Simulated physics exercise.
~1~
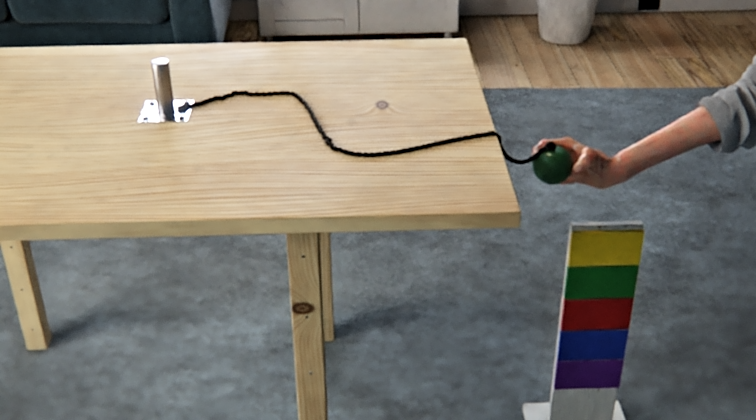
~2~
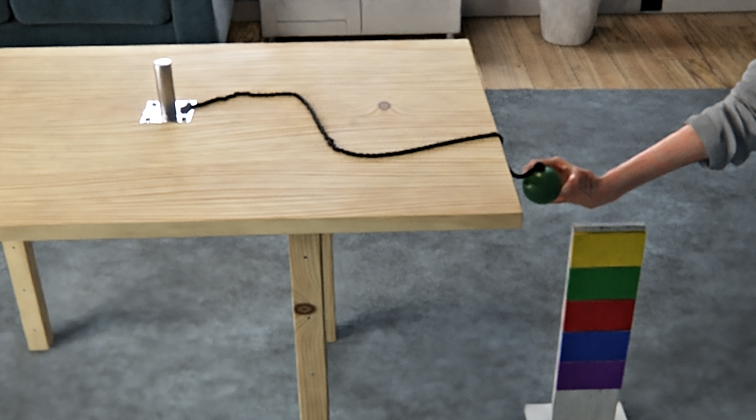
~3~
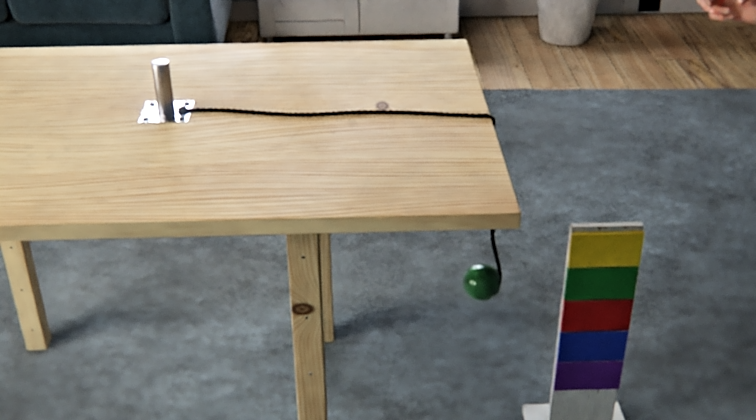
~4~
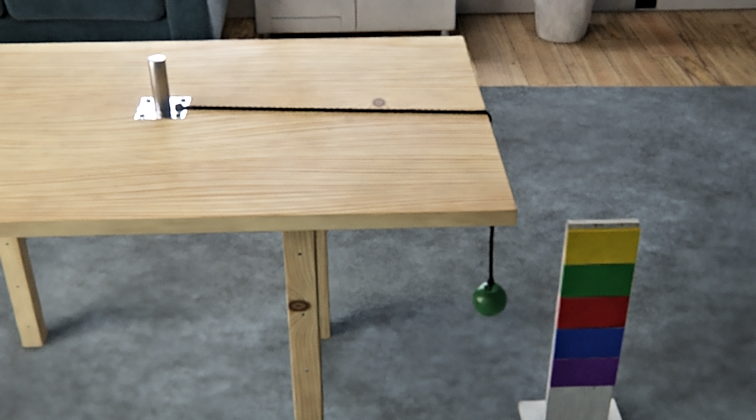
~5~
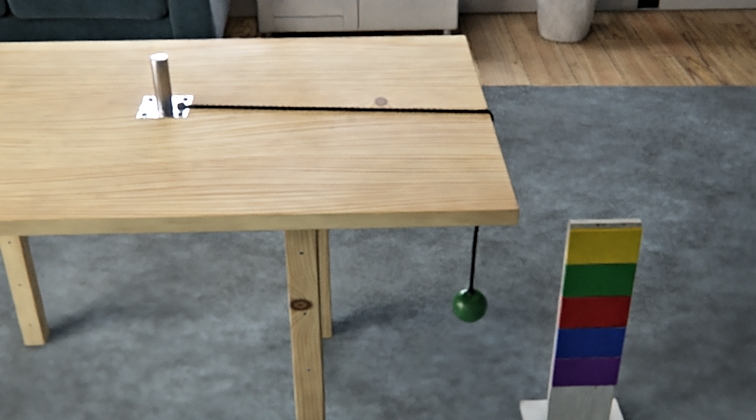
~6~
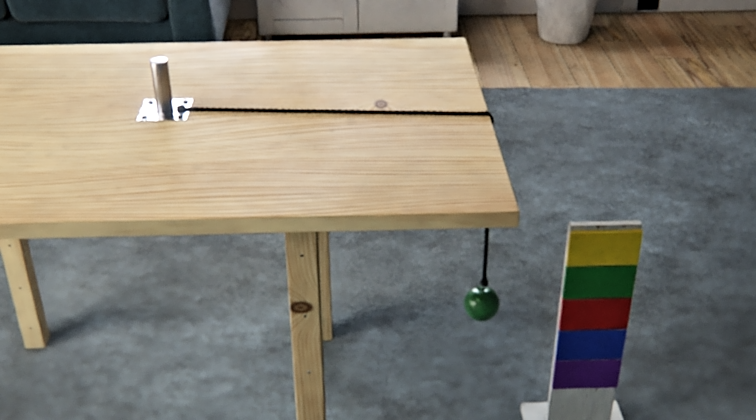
A green ball drops from a hand and swings on its cord, level with red.
